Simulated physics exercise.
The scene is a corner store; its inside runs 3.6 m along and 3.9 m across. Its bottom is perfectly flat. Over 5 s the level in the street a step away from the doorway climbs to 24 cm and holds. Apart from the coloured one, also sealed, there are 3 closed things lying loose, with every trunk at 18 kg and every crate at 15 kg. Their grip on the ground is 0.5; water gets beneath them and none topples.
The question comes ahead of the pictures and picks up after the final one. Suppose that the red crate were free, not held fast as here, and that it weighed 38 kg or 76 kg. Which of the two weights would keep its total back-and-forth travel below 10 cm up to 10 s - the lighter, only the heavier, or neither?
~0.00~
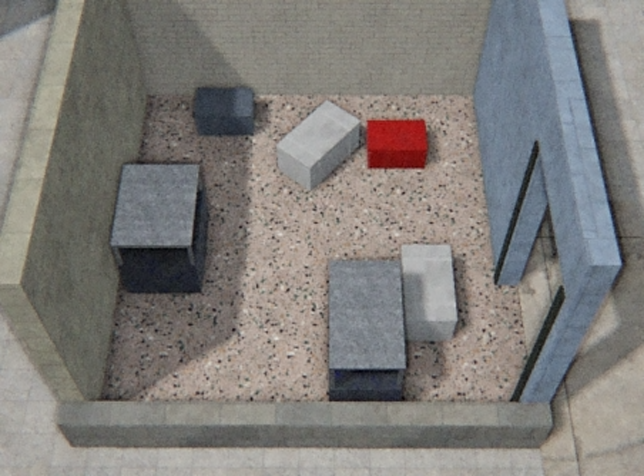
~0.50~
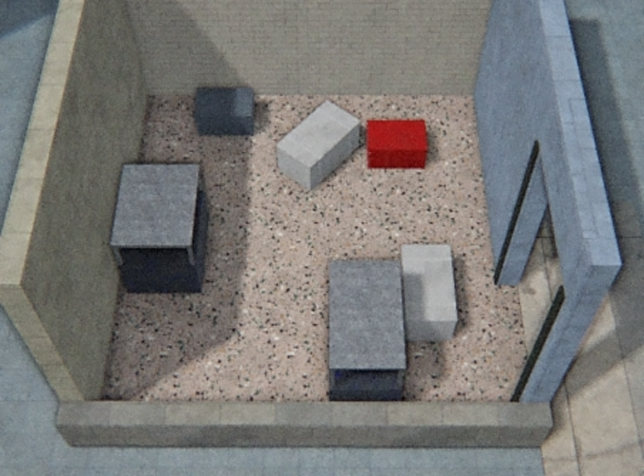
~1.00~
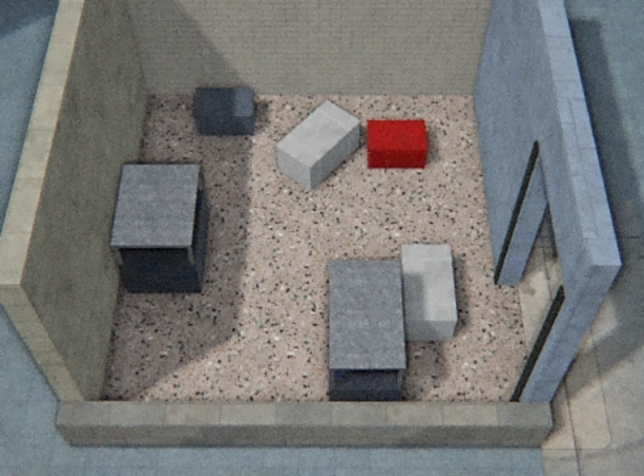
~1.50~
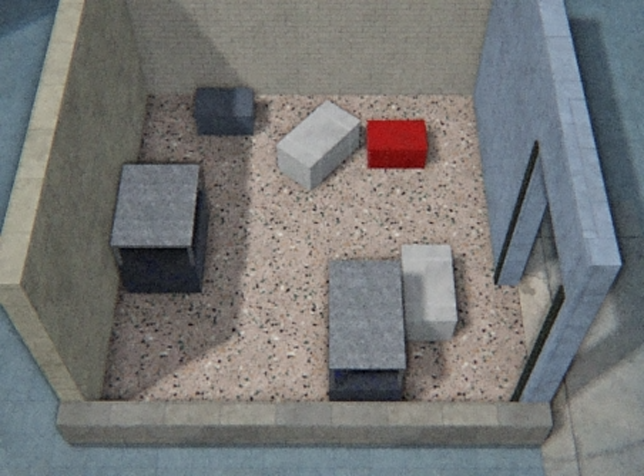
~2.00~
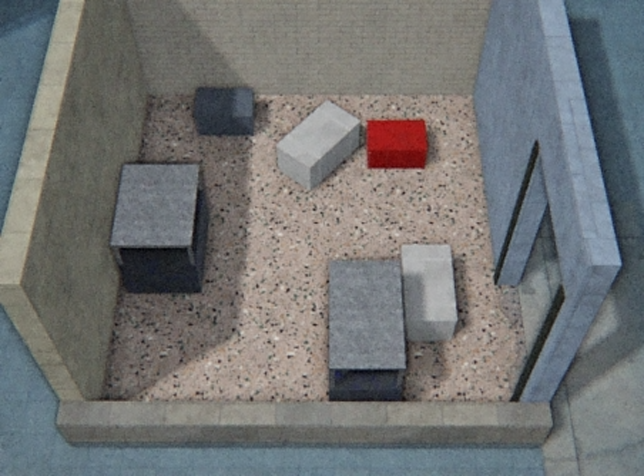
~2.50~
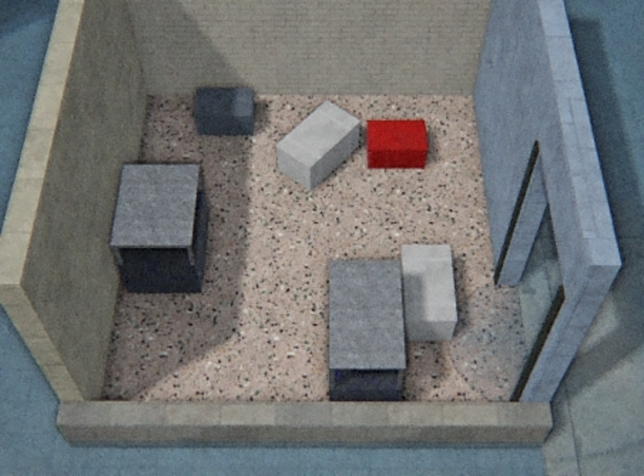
Result: Light ballast works.
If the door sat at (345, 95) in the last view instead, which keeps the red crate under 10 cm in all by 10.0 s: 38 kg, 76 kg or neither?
Outcome - the heavier pick is required.
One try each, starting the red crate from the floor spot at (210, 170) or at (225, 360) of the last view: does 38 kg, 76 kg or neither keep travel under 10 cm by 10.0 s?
The light mass does it, then the light mass does it.
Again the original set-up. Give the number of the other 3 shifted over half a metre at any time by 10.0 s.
Answer: 3.
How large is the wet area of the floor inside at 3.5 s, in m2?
About 1.5 m2.
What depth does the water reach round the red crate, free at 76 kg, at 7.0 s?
Depth: Approx. 6 cm.
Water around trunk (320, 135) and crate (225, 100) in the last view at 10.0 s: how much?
14 and 16 cm.
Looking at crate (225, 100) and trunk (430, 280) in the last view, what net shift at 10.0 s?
One is off by 60 cm, the other by 300 cm, in the order asked.
After 3.5 s the red crate would be 0 cm from its start with 38 kg and 0 cm from its start with 76 kg; 0 cm of water round it then.
After 4.5 s the red crate would be 0 cm from its start with 38 kg and 0 cm from its start with 76 kg; 0 cm of water round it then.
After 7.0 s the red crate would be 0 cm from its start with 38 kg and 0 cm from its start with 76 kg; 6 cm of water round it then.
After 10.0 s the red crate would be 0 cm from its start with 38 kg and 0 cm from its start with 76 kg; 10 cm of water round it then.
